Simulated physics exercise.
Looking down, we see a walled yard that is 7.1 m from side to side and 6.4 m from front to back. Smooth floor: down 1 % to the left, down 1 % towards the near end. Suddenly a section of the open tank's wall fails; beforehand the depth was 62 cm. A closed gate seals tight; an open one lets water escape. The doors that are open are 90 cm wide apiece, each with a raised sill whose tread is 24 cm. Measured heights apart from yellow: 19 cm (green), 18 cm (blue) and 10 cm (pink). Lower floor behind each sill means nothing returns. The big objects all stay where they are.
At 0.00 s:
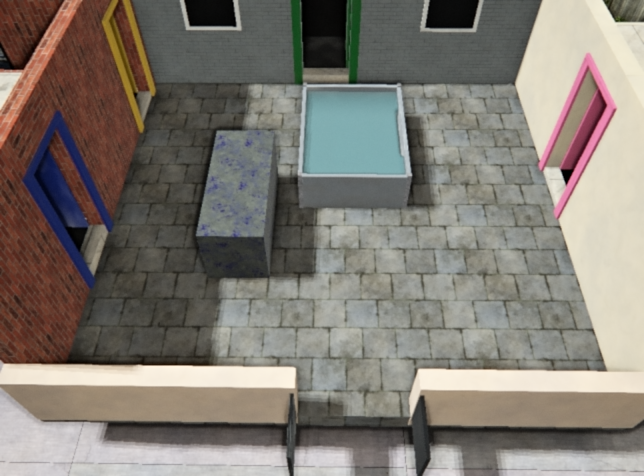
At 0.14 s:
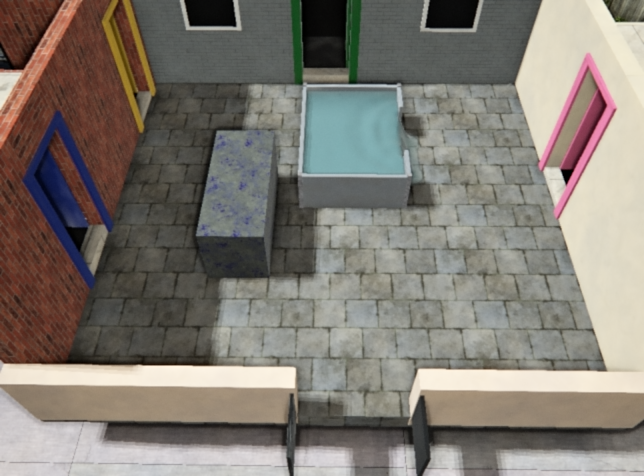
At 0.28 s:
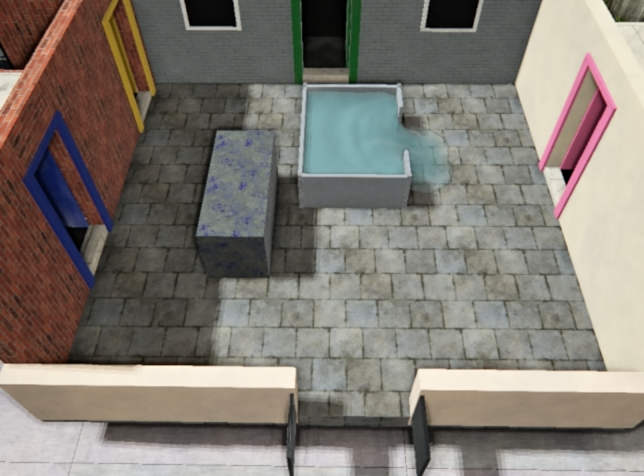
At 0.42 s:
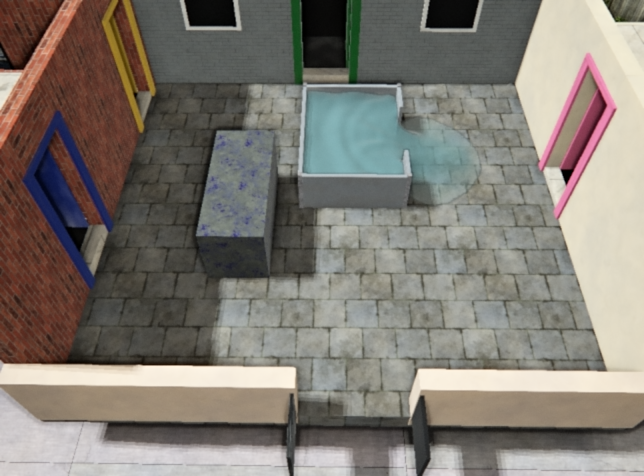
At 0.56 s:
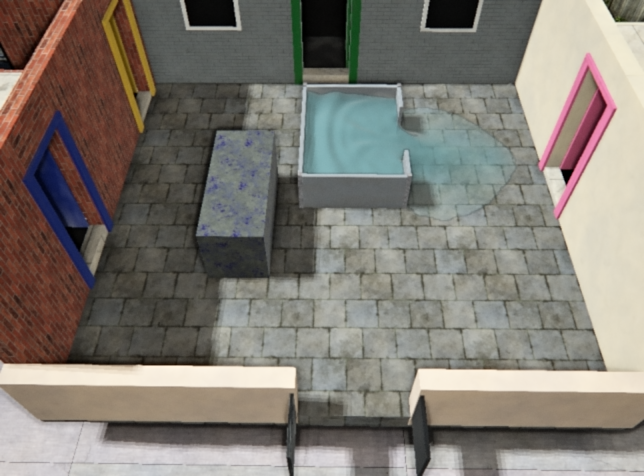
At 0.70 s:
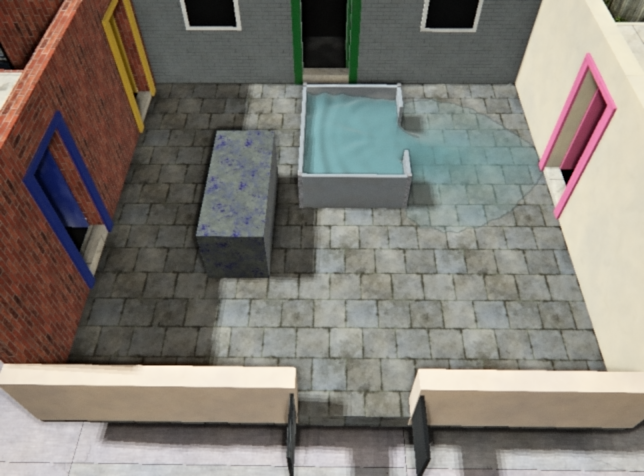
Water pours through a gap in the tank's right side and spreads across the paving.
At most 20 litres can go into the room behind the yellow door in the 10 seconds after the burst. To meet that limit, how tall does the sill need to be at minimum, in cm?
At least 7 cm or so.
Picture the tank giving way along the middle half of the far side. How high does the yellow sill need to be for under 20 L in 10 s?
Estimate: Near 11.5 cm.
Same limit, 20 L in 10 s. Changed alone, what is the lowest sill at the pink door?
For the pink door, about 22 cm.
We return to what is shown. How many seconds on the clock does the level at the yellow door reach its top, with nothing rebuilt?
That happens close to 6.0 s on the clock.
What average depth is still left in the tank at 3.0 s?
Close to 27 cm deep on average.
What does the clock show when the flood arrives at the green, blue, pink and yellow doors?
Green: 3.4 s; blue: 8.0 s; pink: 0.8 s; yellow: 5.0 s.
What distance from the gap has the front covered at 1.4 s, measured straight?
The front is some 3.0 m out.
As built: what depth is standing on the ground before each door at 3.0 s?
Depths in cm - green: 0, blue: 0, pink: 18, yellow: 0.
After 1.4 s water covers 20 % of the floor, deepest (31 cm) near (410, 157); it has not reached the yellow door.
After 3.0 s water covers 30 % of the floor, deepest (22 cm) near (522, 116); it has not reached the yellow door.
After 10.0 s water covers 90 % of the floor, deepest (12 cm) near (57, 394); 7 cm at the yellow door, 1 litre in over its 11 cm sill.
At the yellow door as built, the water arrived by 5.2 s and peaked near 11 cm at 6.0 s.
With a sill of 6.5 cm, 29 litres would have come in within the 10 s; with 8.5 cm, 9 litres. So under 20 litres takes about 7 cm.
